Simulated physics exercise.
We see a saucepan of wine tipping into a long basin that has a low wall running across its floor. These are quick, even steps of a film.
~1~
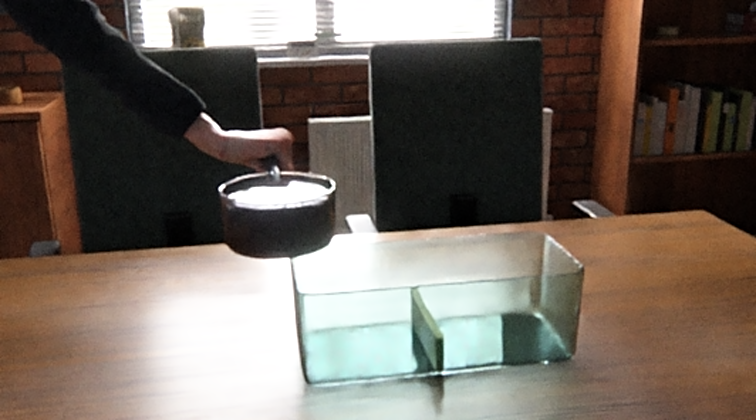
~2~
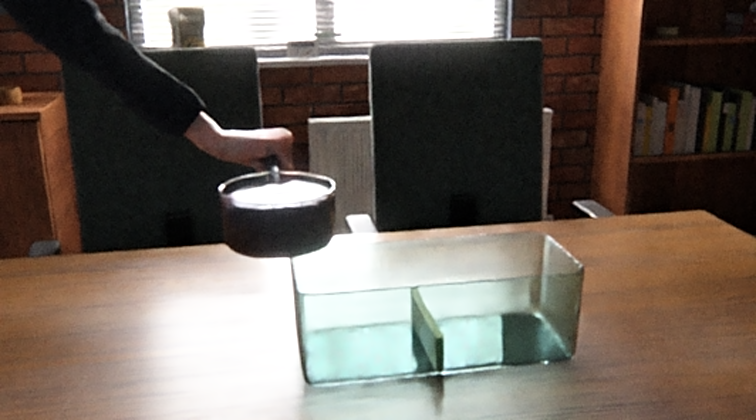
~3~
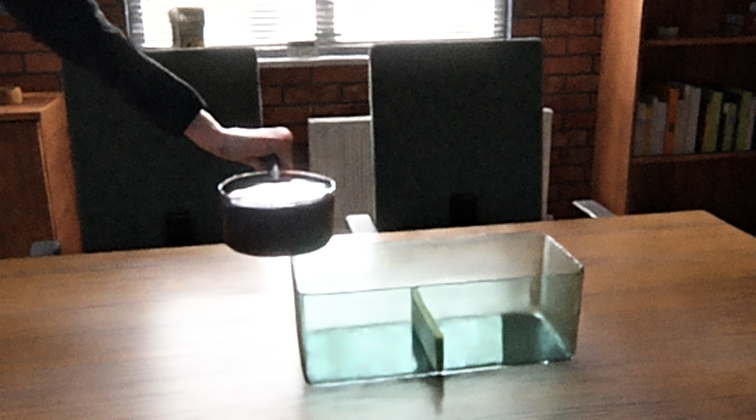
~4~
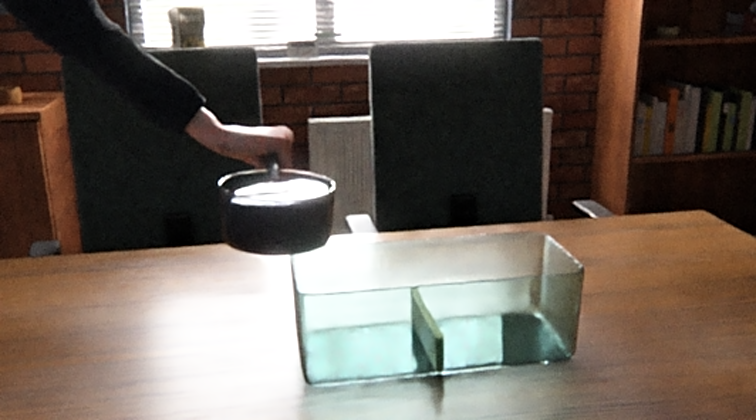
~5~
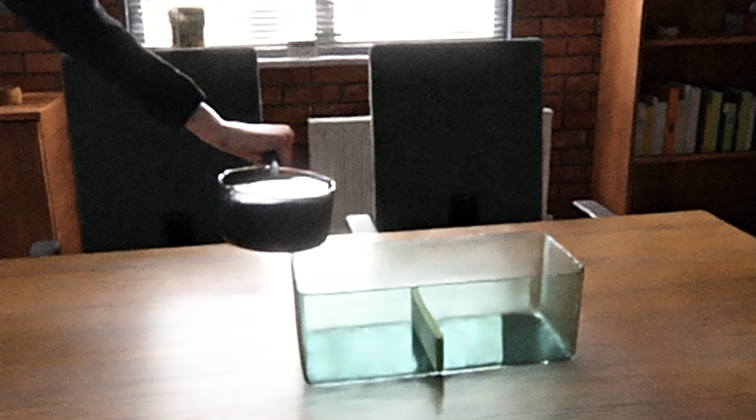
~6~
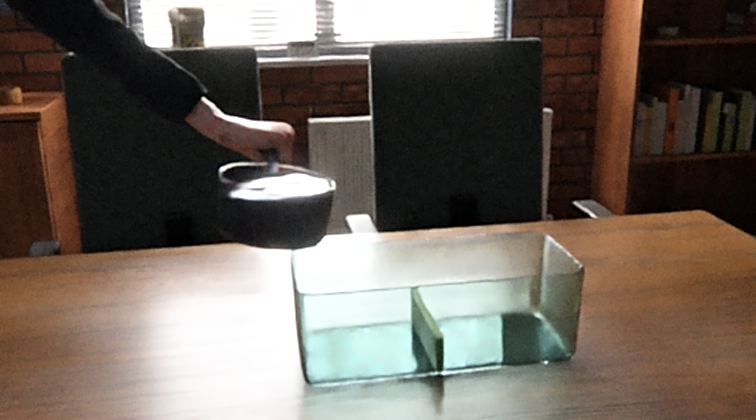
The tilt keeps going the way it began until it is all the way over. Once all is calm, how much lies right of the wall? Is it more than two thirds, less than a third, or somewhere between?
Less than a third.
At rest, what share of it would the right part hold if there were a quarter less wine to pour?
Roughly 10 percent.
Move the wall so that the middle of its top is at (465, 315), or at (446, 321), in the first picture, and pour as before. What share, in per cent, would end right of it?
Result: 10 % first, 10 % second.
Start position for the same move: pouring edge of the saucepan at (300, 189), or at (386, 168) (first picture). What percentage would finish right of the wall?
Start one gives close to 5 percent, start two close to 90 percent.
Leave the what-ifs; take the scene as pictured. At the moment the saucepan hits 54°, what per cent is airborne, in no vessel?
About 25 per cent.
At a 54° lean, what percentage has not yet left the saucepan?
It still holds close to 65 per cent at that lean.
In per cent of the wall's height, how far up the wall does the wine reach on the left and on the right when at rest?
Roughly 50 percent left, 10 percent right.
A moment on, the saucepan is tipped part way and 66 per cent is still to pour, 10 is left of the wall and 0 right of it.
Next, the saucepan is tipped on its side and 17 per cent is still to pour, 49 is left of the wall and 19 right of it.
Then the saucepan is tipped on its side and 3 per cent is still to pour, 72 is left of the wall and 21 right of it.
Later the saucepan is tipped on its side and 1 per cent is still to pour, 76 is left of the wall and 22 right of it.
In the end 76 per cent lies left of the wall, 22 right of it and 1 outside.
